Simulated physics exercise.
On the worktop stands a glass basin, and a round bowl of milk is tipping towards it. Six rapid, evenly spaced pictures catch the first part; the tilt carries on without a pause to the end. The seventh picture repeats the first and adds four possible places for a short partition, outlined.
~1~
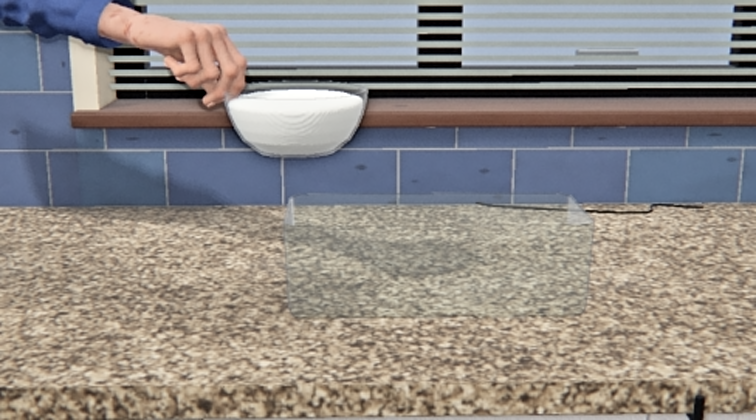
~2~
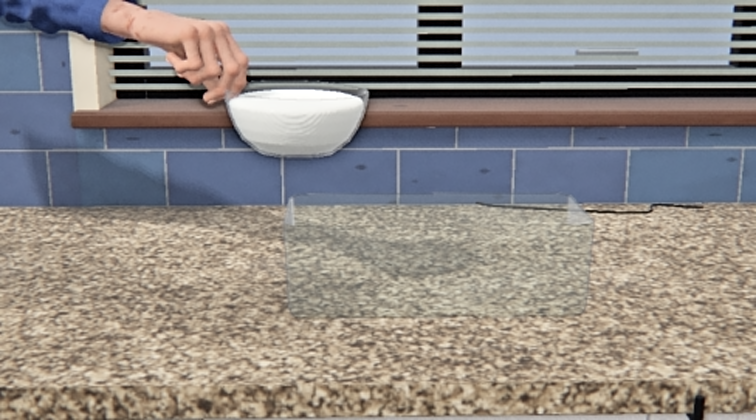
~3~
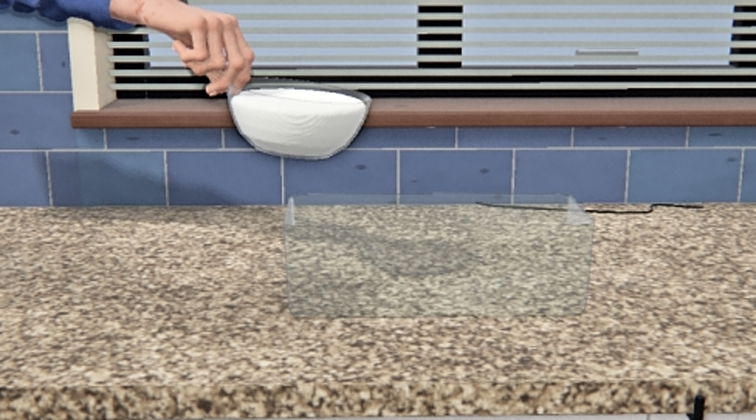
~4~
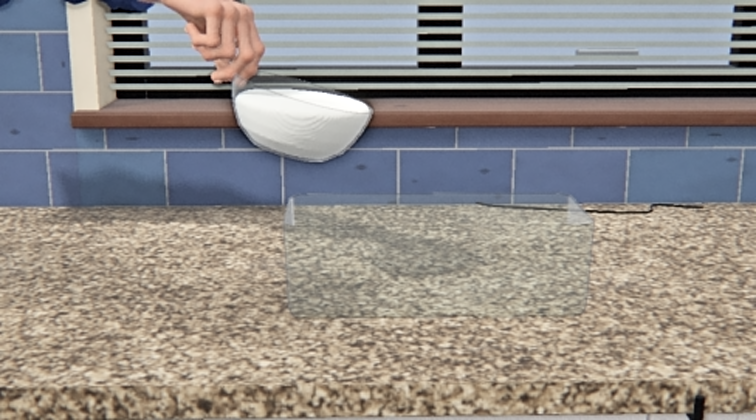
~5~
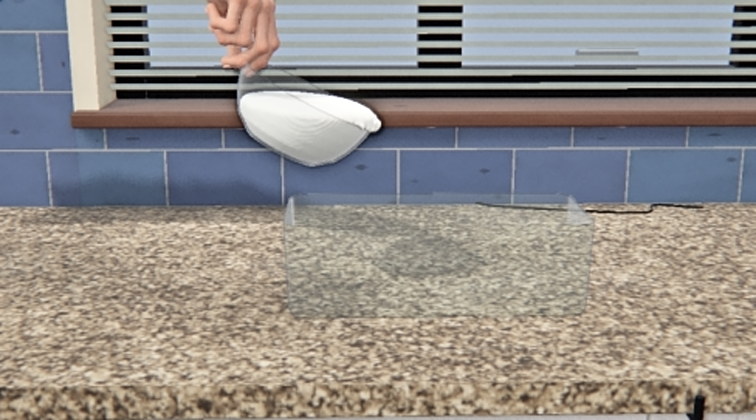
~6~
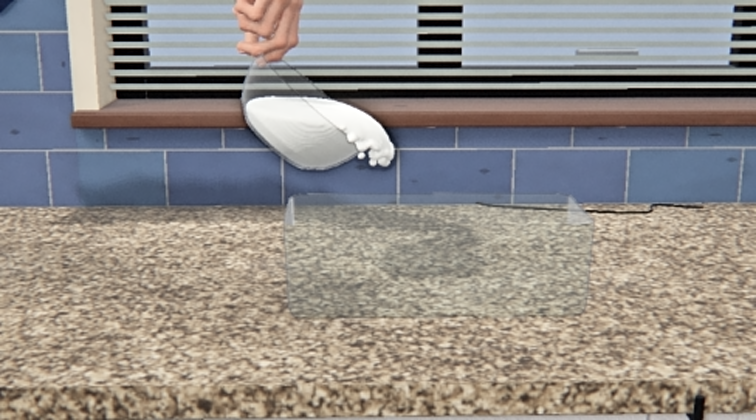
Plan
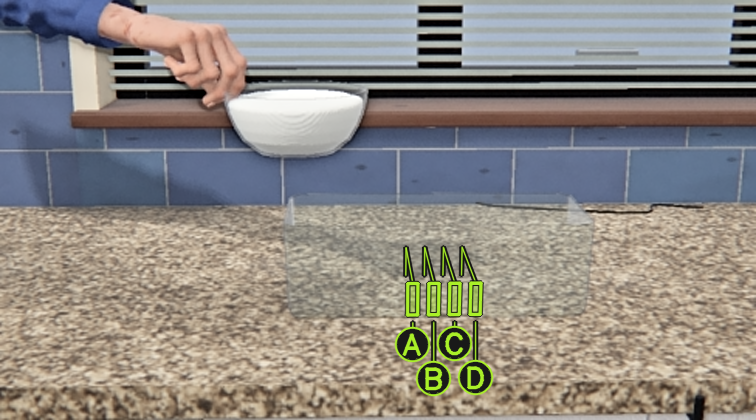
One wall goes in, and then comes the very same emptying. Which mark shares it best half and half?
The answer is position A.
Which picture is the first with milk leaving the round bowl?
Picture 5.
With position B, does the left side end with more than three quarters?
No.
On the marked copy, A at (412, 322); B at (433, 322); C at (454, 321); D at (475, 321).
With A, about 49 % ends left of the wall and 46 % right of it; 5 % is lost outside.
With B, about 67 % ends left of the wall and 27 % right of it; 6 % is lost outside.
With C, about 74 % ends left of the wall and 22 % right of it; 4 % is lost outside.
With D, about 72 % ends left of the wall and 24 % right of it; 4 % is lost outside.
